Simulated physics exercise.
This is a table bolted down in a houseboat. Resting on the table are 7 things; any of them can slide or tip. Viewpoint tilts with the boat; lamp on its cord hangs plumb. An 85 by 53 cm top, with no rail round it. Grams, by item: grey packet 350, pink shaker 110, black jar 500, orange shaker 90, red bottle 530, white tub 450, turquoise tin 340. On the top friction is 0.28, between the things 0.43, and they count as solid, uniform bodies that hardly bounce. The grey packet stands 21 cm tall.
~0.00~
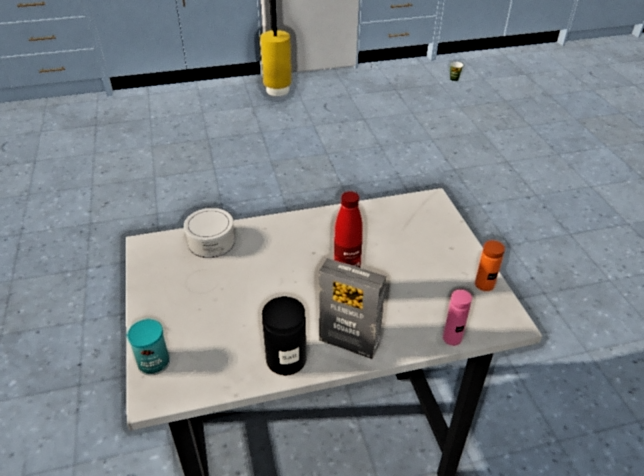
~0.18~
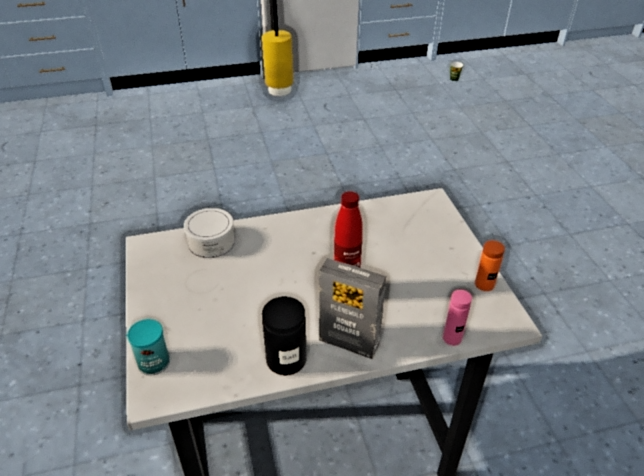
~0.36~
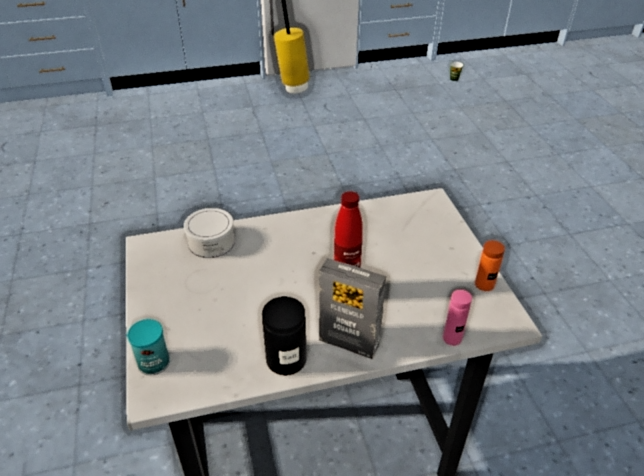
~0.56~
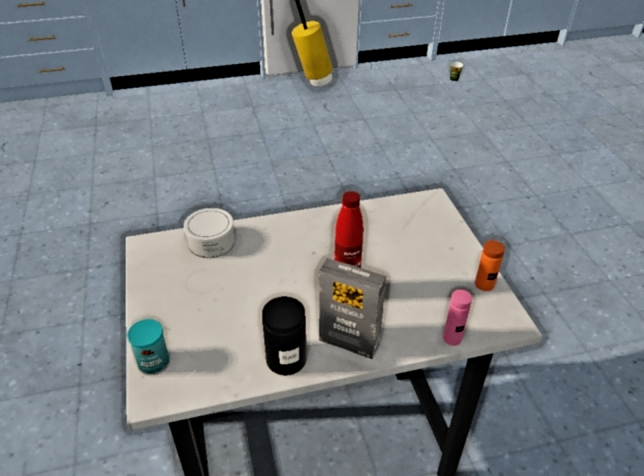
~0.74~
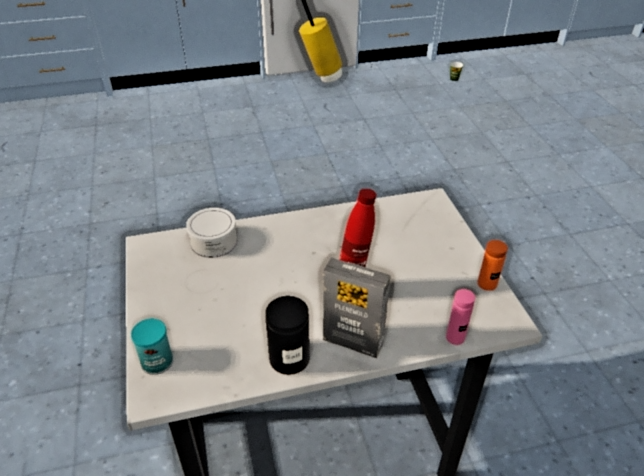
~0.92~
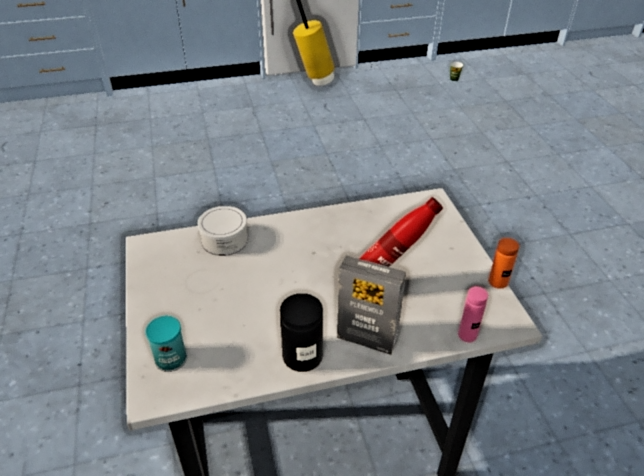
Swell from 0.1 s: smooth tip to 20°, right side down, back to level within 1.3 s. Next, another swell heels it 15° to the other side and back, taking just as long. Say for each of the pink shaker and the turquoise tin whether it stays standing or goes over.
Pink shaker: Stands; turquoise tin: Stands.
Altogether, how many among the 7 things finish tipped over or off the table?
That gives 2.
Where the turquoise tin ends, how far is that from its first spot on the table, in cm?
7 cm.
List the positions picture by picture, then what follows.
Boat level; pink shaker (457, 318); turquoise tin (149, 348), in the first picture.
Heel 1°, right side down; orange shaker (489, 266); red bottle (348, 248), in the second picture.
Heel 7°, right side down; white tub (210, 233); grey packet (351, 310), in the third picture.
Heel 16°, right side down; black jar (285, 336); orange shaker (489, 266), in the fourth picture.
Heel 20°, right side down; red bottle (356, 246) tipped 8° from how it sat; white tub (213, 233), in the fifth picture.
Heel 17°, right side down; pink shaker (473, 315) slid 4 cm; turquoise tin (167, 344) slid 3 cm, in the sixth picture.
After 1.02 s, heel 13°, right side down; orange shaker now off the table; pink shaker slid 6 cm near (482, 313); turquoise tin slid 5 cm near (177, 342).
After 1.22 s, heel 4°, right side down; pink shaker slid 7 cm near (489, 312); turquoise tin slid 7 cm near (186, 341); red bottle on its side.
After 1.52 s, heel 1°, left side down; pink shaker slid 7 cm near (489, 312); turquoise tin slid 7 cm near (186, 341); red bottle on its side.
At rest (3.2 s), off the table and tipped over, orange shaker; tipped over on the table, red bottle; not toppled but over 5 cm from the start, grey packet, pink shaker, black jar, white tub and turquoise tin. In the last view, pink shaker near (489, 312), turquoise tin near (186, 341).
